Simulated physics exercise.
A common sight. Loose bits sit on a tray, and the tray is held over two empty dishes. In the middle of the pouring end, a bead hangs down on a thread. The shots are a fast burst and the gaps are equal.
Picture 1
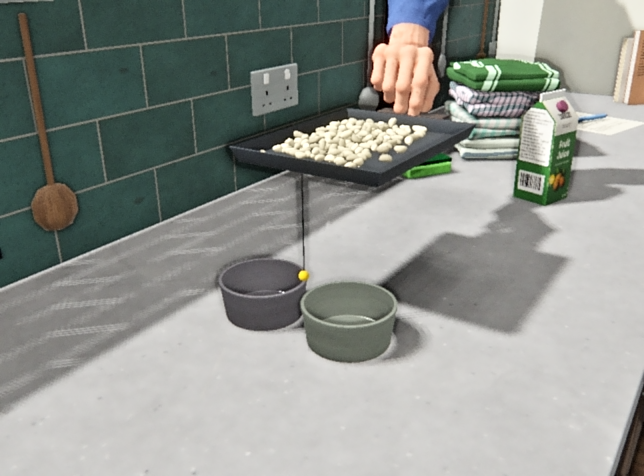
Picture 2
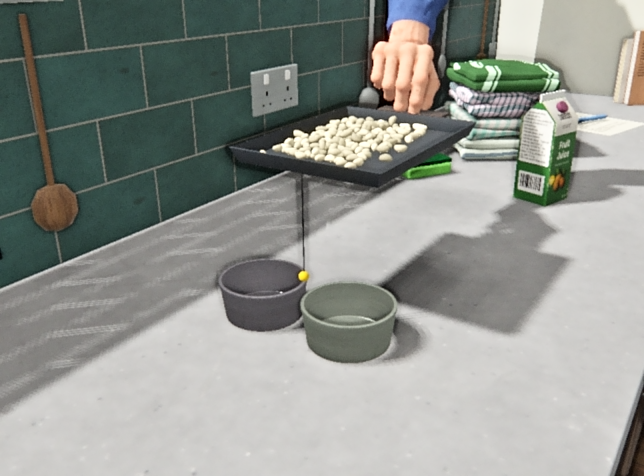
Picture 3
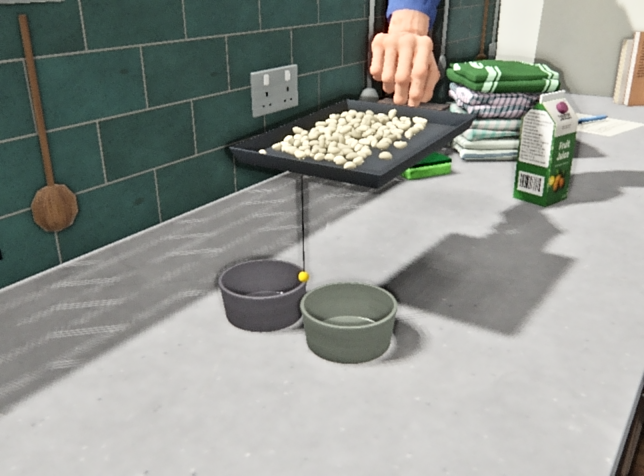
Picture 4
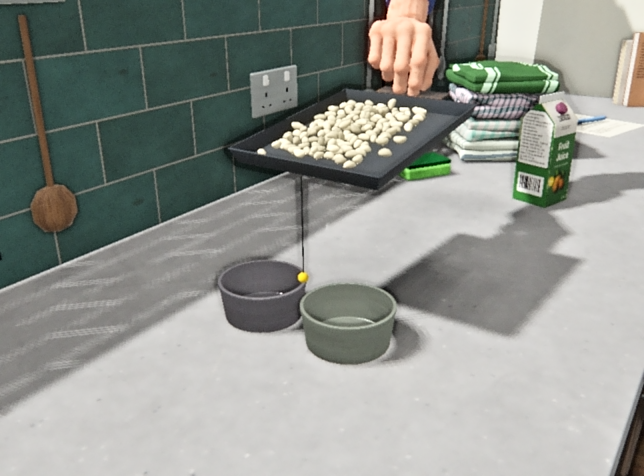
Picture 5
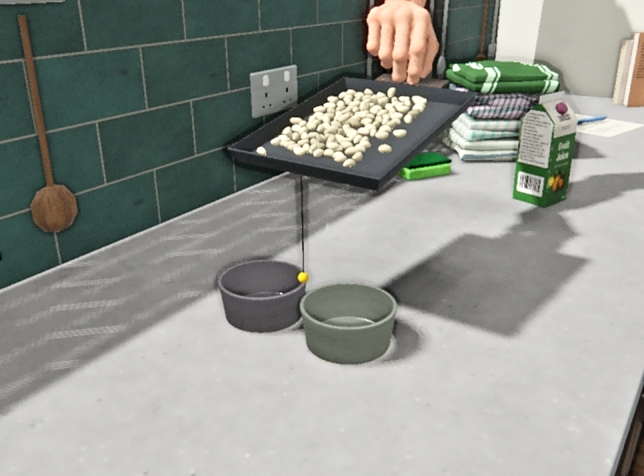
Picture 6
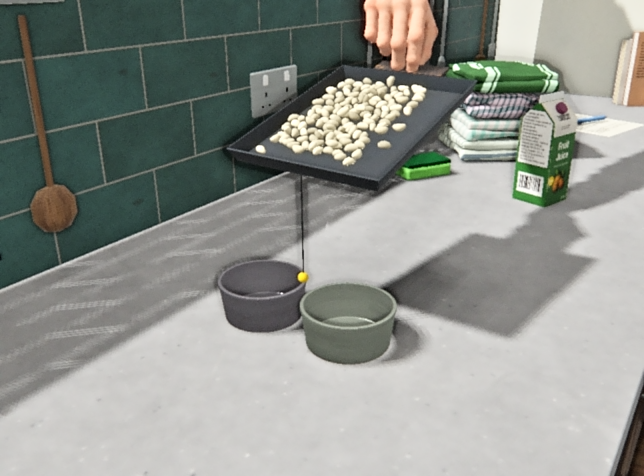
At first, a hand holds a dark tray of white beans almost level above two empty dishes on a grey counter, a yellow bead hanging from its near edge. Then the hand lifts the far side little by little, and the tray slants more clearly toward the viewer, its right front corner lowest.
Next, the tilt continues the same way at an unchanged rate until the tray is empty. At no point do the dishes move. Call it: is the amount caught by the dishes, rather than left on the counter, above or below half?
Below half.
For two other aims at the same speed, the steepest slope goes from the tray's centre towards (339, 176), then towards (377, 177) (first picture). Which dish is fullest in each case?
Taking them in order: Right side, followed by right side.
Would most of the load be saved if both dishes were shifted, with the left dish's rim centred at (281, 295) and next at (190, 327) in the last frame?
For the earlier try a larger portion is kept, for the later one a smaller portion.
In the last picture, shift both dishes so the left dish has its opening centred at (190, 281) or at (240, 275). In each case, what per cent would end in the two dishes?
Close to 50 in a hundred, then close to 40 in a hundred.
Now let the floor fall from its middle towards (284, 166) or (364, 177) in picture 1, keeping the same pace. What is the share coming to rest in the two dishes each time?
50 per cent, then 70 per cent.
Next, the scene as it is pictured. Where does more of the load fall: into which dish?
The one to the right.
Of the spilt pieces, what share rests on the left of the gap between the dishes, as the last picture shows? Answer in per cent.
Estimate: About 80 in every hundred.
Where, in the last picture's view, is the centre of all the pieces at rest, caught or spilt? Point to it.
Around (290, 367), give or take.
Just after the last frame, tray tipped steeply; almost all on the tray; just a few in the right dish; just a few in the air.
A moment on, tray tipped right over; roughly a quarter on the tray; about a tenth in the right dish; just a few in the left dish; roughly a third outside both; roughly a quarter in the air.
Further on, tray tipped past a quarter turn; roughly a quarter in the right dish; just a few in the left dish; the larger part outside both.
When it is over, tray tipped past a quarter turn; roughly a quarter in the right dish; just a few in the left dish; the larger part outside both.
